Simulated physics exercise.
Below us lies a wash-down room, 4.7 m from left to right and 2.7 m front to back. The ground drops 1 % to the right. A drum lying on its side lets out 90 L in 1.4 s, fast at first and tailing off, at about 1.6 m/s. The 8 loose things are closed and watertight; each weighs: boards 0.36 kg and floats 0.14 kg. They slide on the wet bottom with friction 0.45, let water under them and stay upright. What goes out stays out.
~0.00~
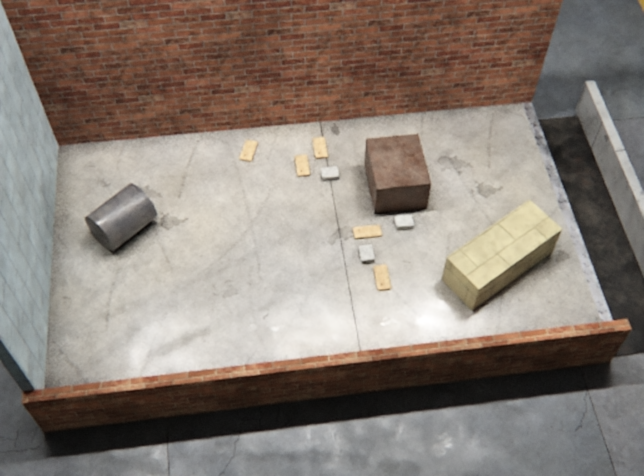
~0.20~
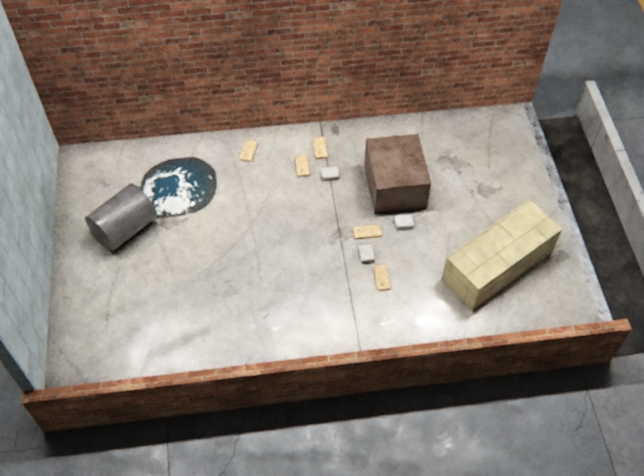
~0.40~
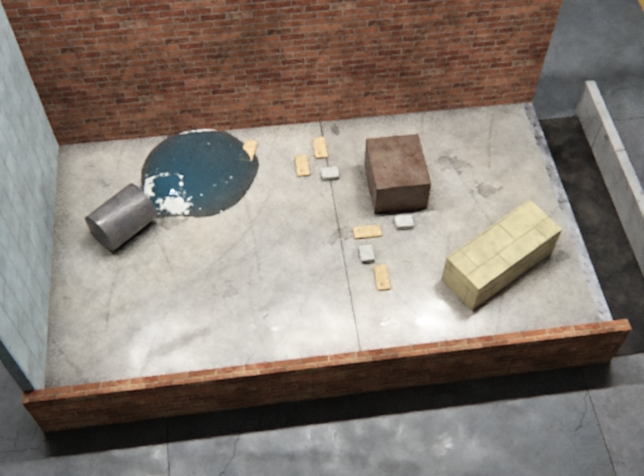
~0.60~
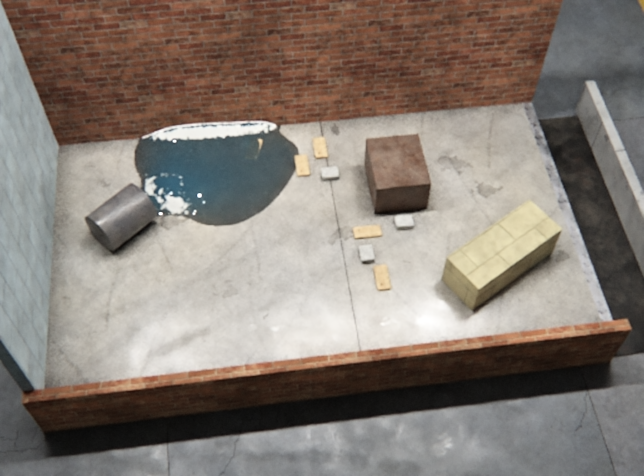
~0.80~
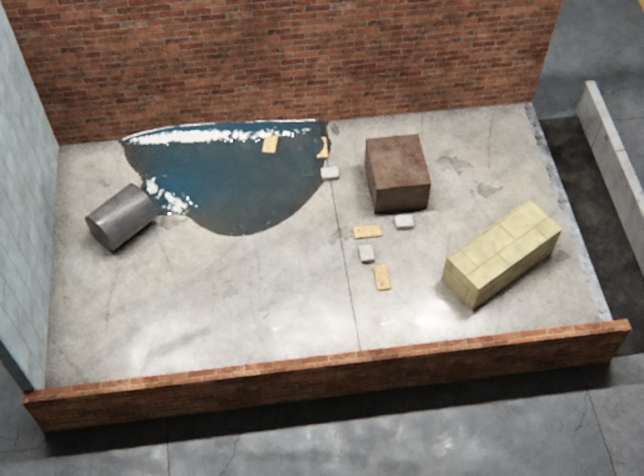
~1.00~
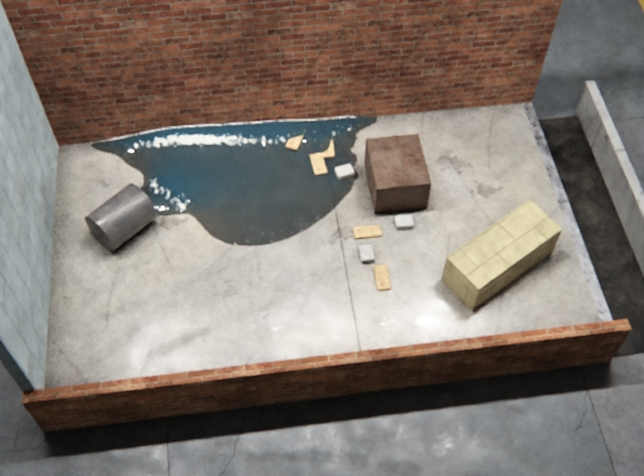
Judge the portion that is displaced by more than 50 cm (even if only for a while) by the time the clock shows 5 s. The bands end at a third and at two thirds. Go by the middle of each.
Share: Two thirds or above.
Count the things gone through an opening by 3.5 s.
I count 3.
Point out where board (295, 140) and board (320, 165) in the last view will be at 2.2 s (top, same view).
Around (492, 130) and (408, 148).
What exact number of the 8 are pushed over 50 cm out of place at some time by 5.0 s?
I count 6.
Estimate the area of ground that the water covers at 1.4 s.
Roughly 3.5 m2.
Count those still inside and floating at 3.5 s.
2 of them.
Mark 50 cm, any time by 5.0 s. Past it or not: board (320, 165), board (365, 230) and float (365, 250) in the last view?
In turn: More, past it, over.
After 1.4 s 2 of 8 are over 50 cm from their spots; 4 afloat.
After 2.2 s 3 of 8 are over 50 cm from their spots; 5 afloat.
After 3.5 s 5 of 8 are over 50 cm from their spots; 2 afloat.
After 5.0 s 6 of 8 are over 50 cm from their spots, and 6 have been at some point; 0 afloat.
